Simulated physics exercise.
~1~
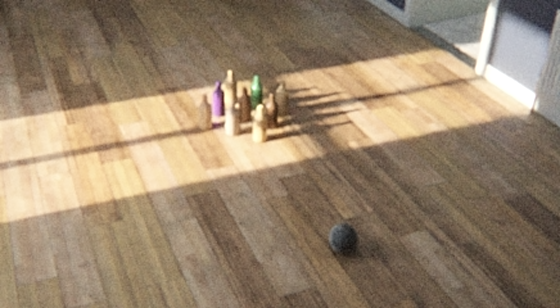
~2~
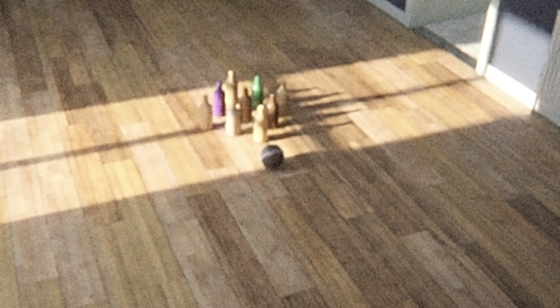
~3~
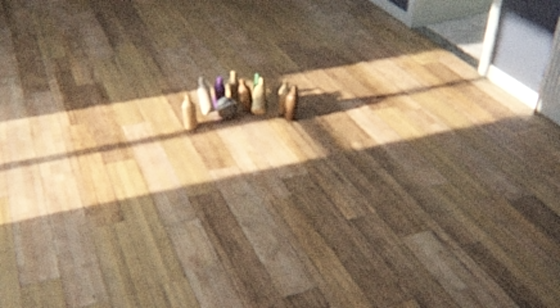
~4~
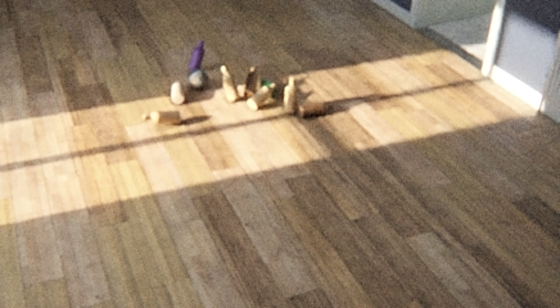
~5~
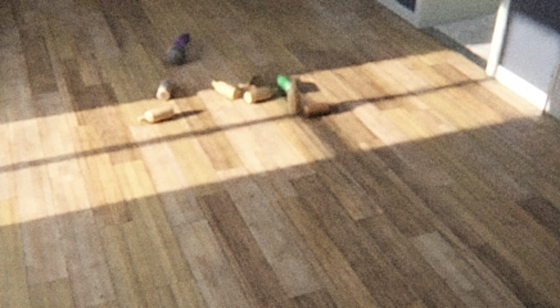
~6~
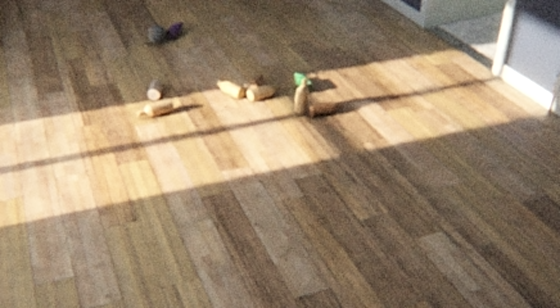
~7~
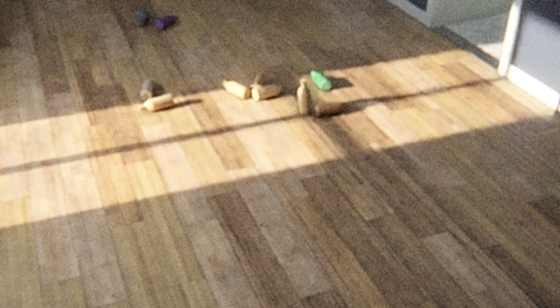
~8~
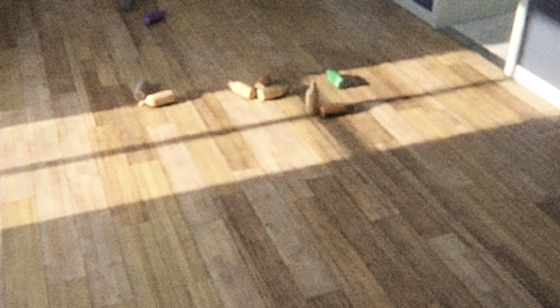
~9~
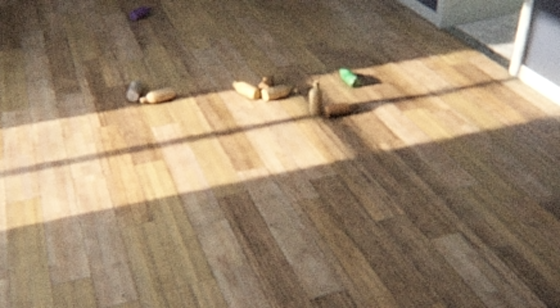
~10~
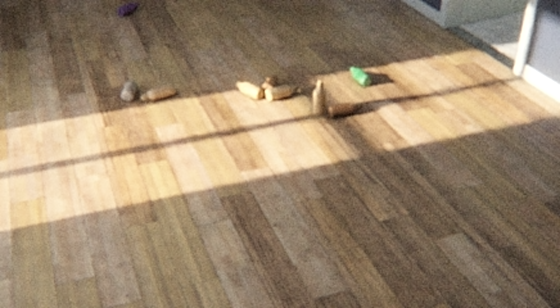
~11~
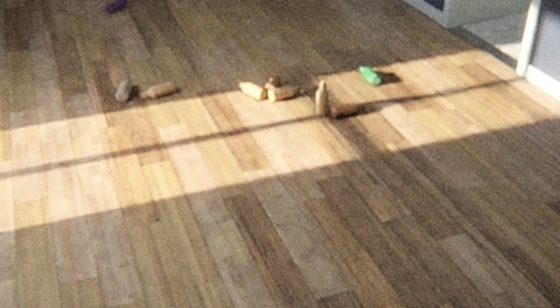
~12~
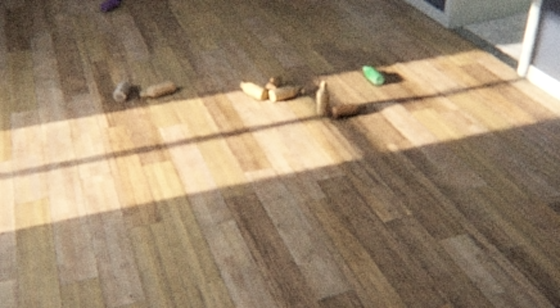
To begin with, a cluster of wooden skittles, one purple and one green among them, stands in a patch of sunlight on a plank floor while a dark ball rolls towards it from the lower right. The ball travels up and to the left and strikes the group, making the skittles lean and scatter. Most topple, and the purple one is knocked away beyond the sunlit strip. The ball rolls on and leaves at the top, with the purple skittle sliding after it. The green one, lying flat, drifts slightly right. At the end, one skittle still stands among the fallen.
